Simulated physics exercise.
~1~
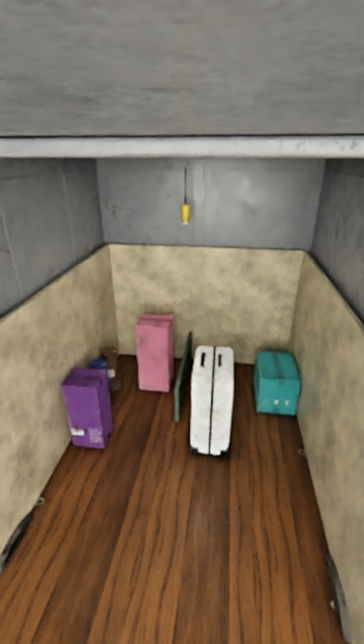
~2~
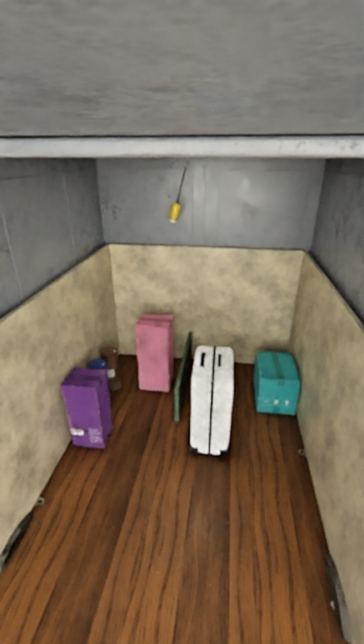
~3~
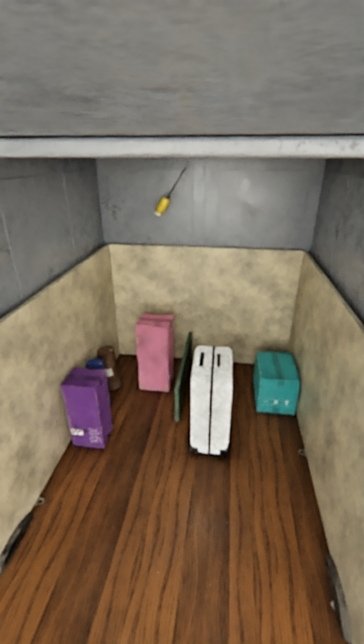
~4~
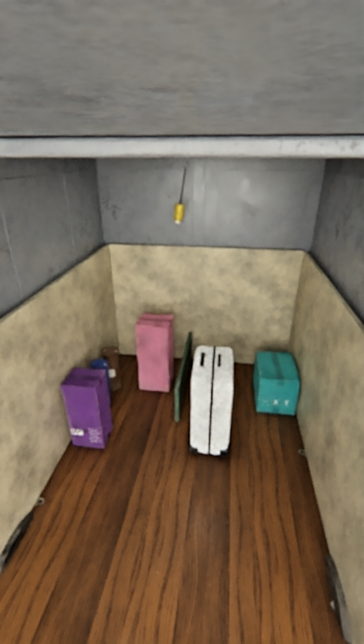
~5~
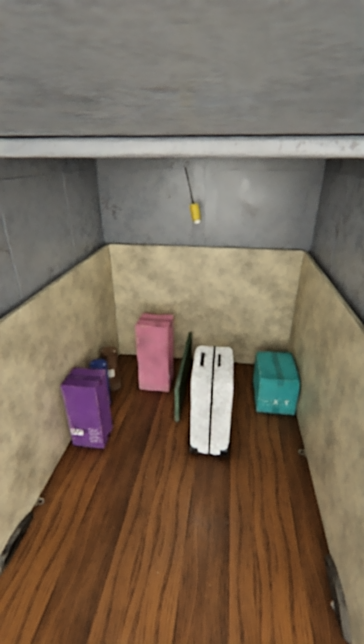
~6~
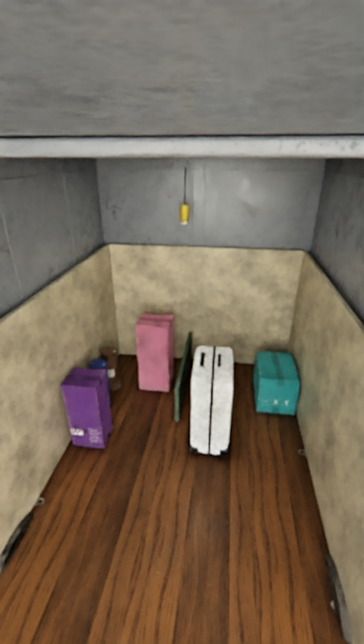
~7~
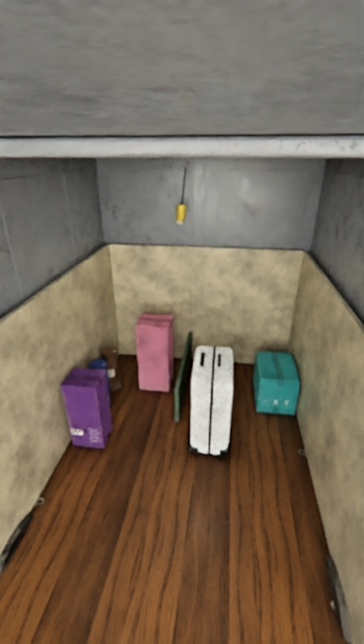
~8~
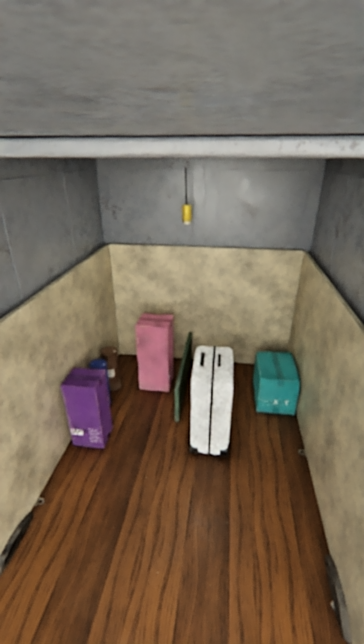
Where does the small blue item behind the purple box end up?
It ends up where it began, on the floor at the left behind the purple box.
